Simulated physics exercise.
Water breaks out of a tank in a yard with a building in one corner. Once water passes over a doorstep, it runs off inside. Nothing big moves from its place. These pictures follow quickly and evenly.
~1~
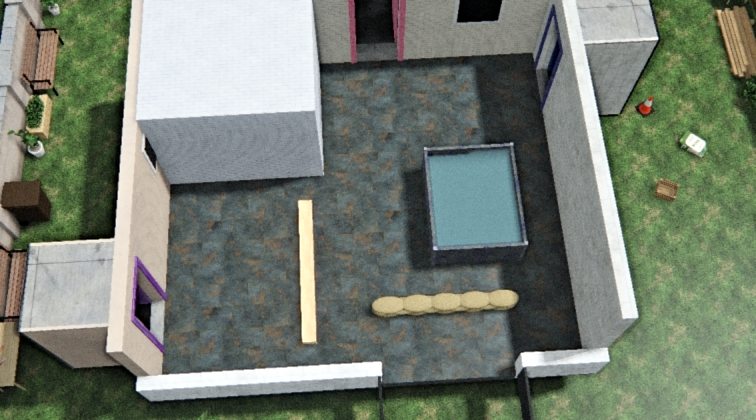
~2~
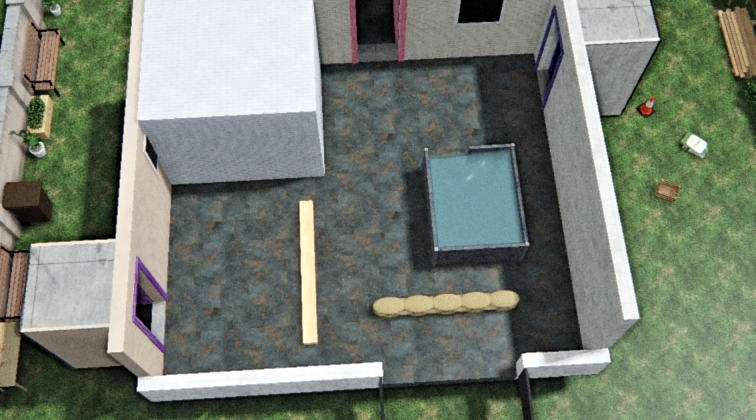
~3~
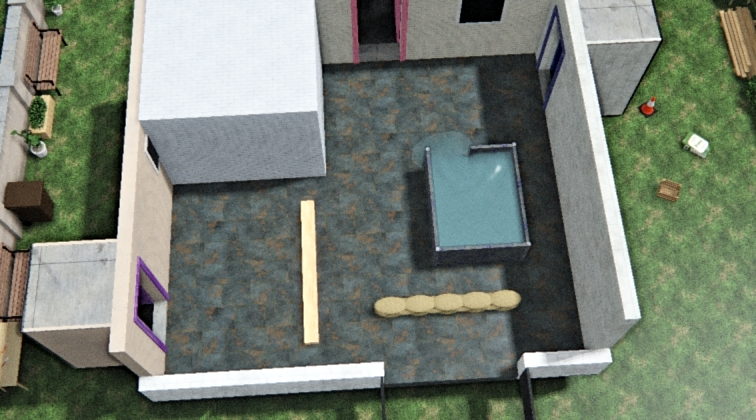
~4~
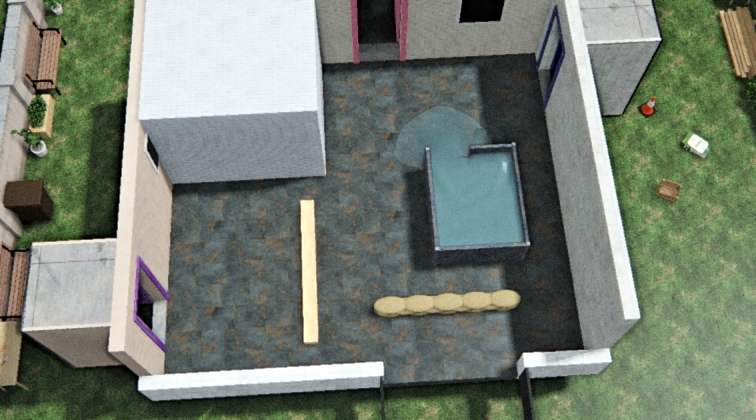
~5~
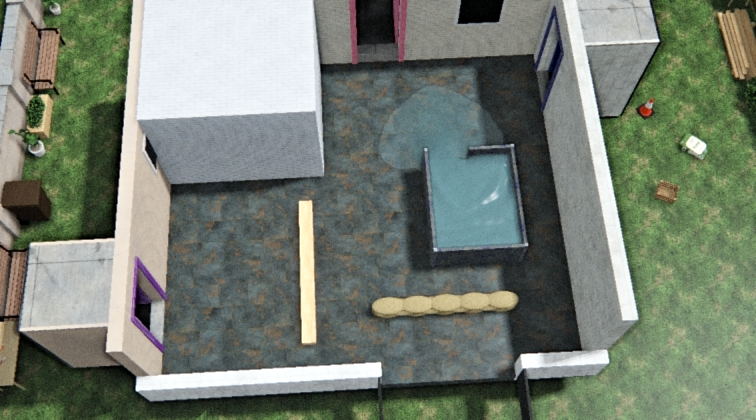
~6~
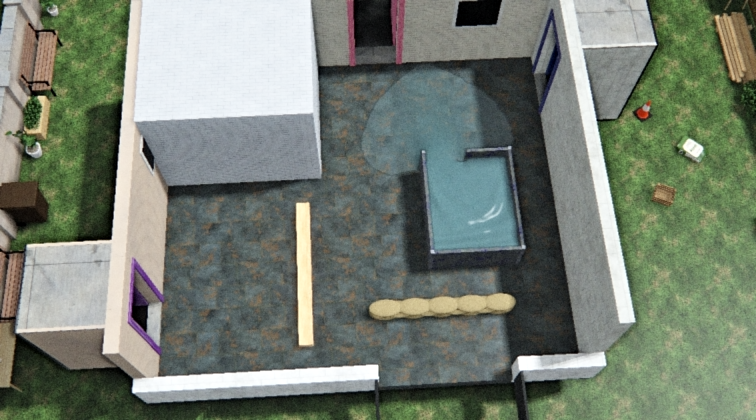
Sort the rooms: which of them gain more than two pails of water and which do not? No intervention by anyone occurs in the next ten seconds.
The pink door gains no more; the blue door gains more; the purple door gains no more.
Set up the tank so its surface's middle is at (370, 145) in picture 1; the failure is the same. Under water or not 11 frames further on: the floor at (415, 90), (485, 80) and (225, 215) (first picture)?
In that order: Under water, awash, not flooded.
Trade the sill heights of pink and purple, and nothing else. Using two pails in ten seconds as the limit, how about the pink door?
The pink door overshoots.
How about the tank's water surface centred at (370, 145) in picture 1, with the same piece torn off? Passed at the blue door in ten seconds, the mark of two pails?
As I see it, the blue door tops the limit.
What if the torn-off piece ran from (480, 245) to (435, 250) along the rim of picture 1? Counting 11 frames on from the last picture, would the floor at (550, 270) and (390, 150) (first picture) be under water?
The first spot is swamped, the second spared.
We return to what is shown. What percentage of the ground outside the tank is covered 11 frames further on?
Around 25 percent, give or take.
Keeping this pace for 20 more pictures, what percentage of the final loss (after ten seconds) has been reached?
Result, approximate: 20 per cent.
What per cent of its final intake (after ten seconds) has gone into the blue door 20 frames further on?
My estimate: Close to 25 per cent.
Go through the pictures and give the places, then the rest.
The first frame shows the open tank at (474, 197) is whole and still.
In the second frame, the front is at (420, 166), out from the gap on the open tank's far side.
In the third frame, water pours out on the open tank's far side and has run to (462, 136).
In the fourth frame, the front is at (433, 110), out from the gap on the open tank's far side.
In the fifth frame, water pours out on the open tank's far side and has run to (427, 89).
In the sixth frame, the front is at (419, 68), out from the gap on the open tank's far side.
A moment on, water covers 20 % of the floor; the pink door wet at the sill, nothing in, the blue door wet at the sill, nothing in, the purple door not reached.
Next, water covers 25 % of the floor; the pink door wet at the sill, nothing in, the blue door under two buckets in, the purple door not reached.
Then, water covers 30 % of the floor; the pink door wet at the sill, nothing in, the blue door over two buckets in, the purple door not reached.
Later, water covers 60 % of the floor; the pink door wet at the sill, nothing in, the blue door far over two buckets in, the purple door not reached.
In the end, water covers 75 % of the floor; the pink door wet at the sill, nothing in, the blue door far over two buckets in, the purple door wet at the sill, nothing in.
